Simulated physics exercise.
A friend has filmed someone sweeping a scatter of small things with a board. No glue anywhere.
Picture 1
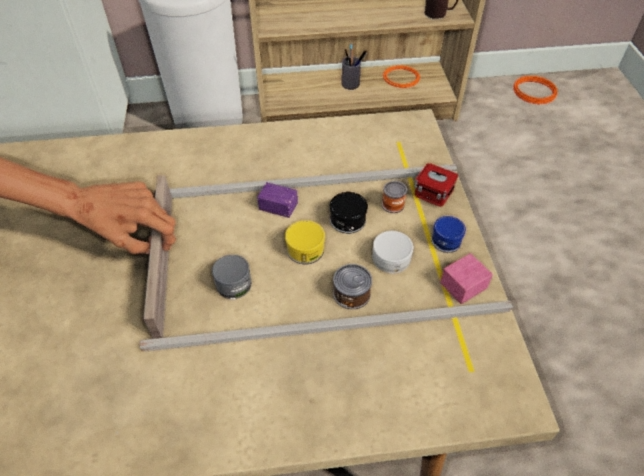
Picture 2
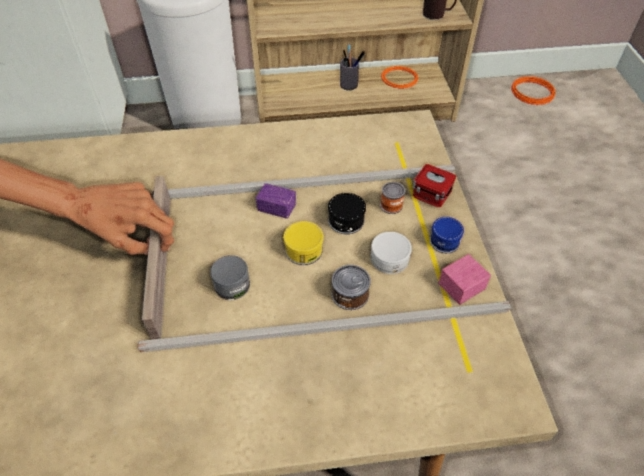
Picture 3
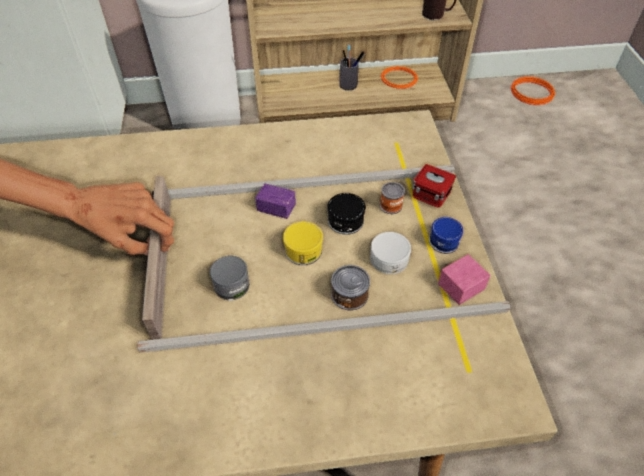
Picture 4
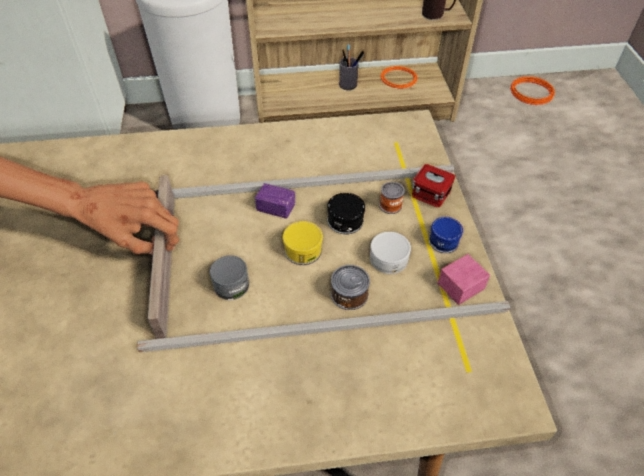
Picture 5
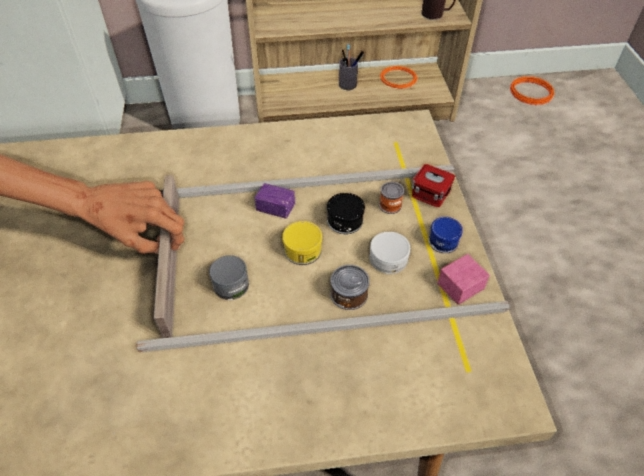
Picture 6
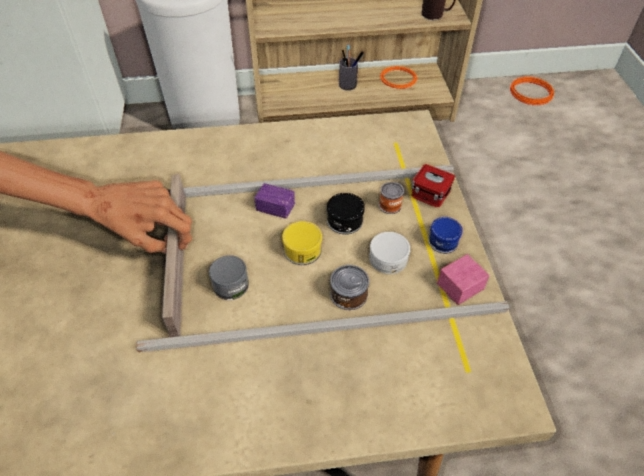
In the video, a hand holds a board upright at the left of a tabletop scattered with small tubs, tins and blocks between two rails, then slides it slightly to the right while the objects stay in place.
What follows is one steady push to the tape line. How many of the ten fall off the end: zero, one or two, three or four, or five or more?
Here the number that fall off is one or two.
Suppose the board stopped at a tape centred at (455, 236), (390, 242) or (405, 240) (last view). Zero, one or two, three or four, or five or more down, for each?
The falls would be 5 or more; zero; zero.
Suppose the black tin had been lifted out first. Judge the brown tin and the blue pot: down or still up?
The brown tin is kept, the blue pot is lost.
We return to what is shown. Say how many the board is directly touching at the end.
In contact: 5.
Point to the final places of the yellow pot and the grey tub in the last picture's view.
The yellow pot stops around (445, 230); the grey tub around (453, 257).
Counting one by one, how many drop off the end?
In all, 2 of them.
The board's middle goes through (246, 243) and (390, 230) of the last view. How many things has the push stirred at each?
By then 1, and 9.
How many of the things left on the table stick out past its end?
3 of them.
A little later, none off yet; red case at rest near (432, 186); pink block at rest near (463, 280); blue pot at rest near (445, 235).
Next, none off yet; red case shifted a little near (440, 183); pink block at rest near (463, 280); blue pot shifted a little near (461, 230).
When it is over, the number that fall off is one or two; down, blue pot and red case.
